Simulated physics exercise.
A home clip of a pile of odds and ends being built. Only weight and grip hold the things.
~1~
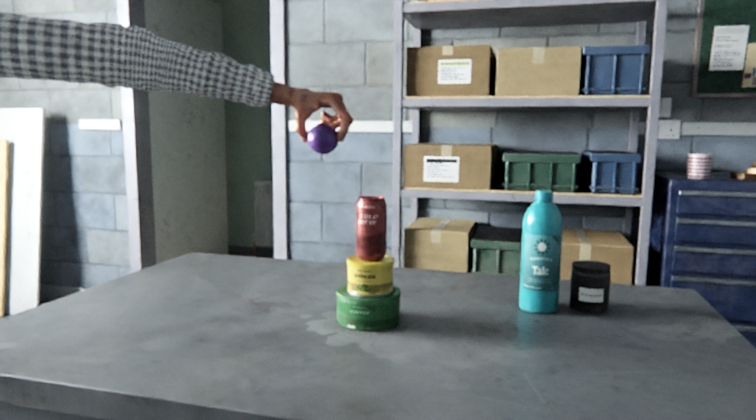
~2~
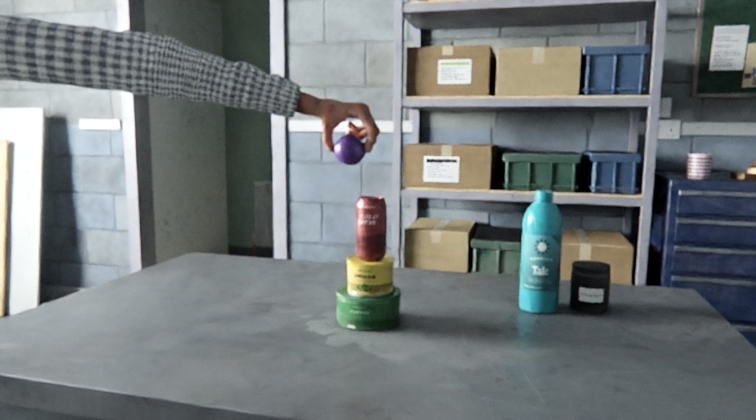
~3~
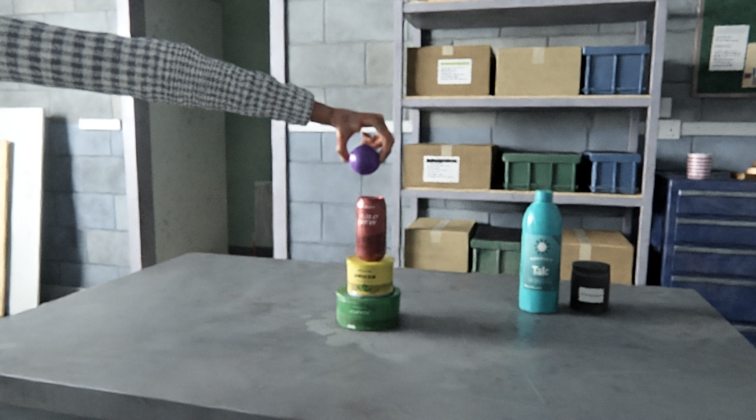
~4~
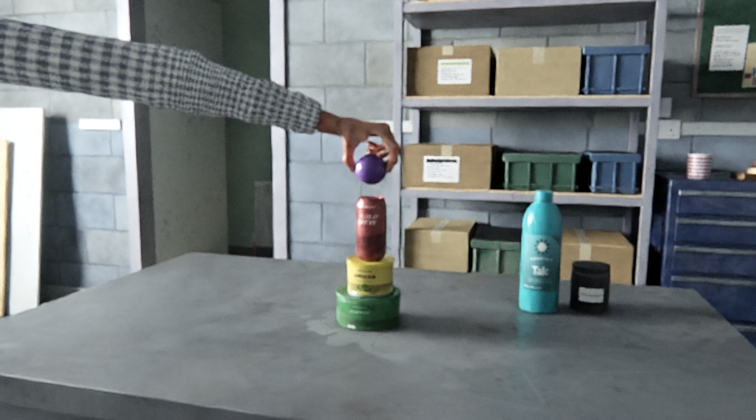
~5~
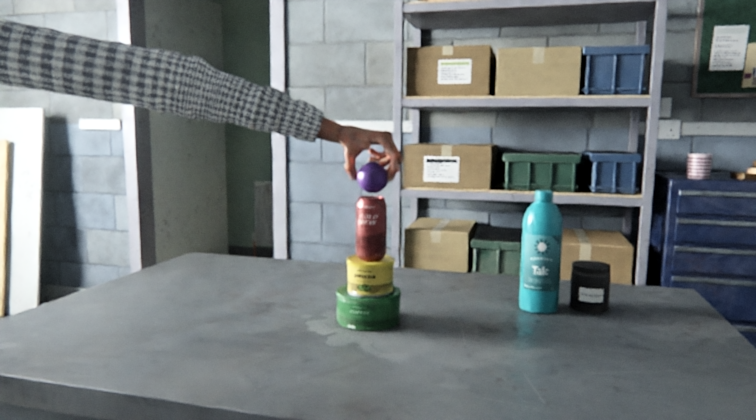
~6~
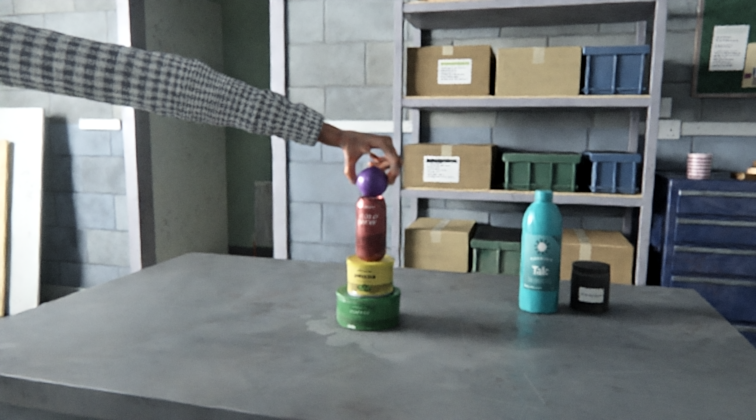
On a grey table in a storeroom, a hand held a purple onion above a stack of a red can and two tubs, moved it right, then lowered it onto the can, still gripping it.
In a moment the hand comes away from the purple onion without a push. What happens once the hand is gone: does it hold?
Here the pile holds.
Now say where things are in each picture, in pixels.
The first frame shows on its way; purple onion (323, 139); turquoise bottle (541, 250).
The second frame shows on its way; purple onion (350, 150); black jar (590, 286).
The third frame shows on its way; purple onion (365, 160); yellow tub (371, 275).
The fourth frame shows on its way; purple onion (371, 169); red can (371, 228).
The fifth frame shows on its way; purple onion (373, 177); green tub (369, 305).
The sixth frame shows set down, still held; purple onion (373, 182); turquoise bottle (541, 250).
Then, 0.20 s past the last view, nothing moves.
Then, 0.40 s past the last view, purple onion resting near (373, 182).
Finally, all 6 still in place. Final places as the last picture's camera would see them, purple onion near (373, 182). The pile keeps its balance.
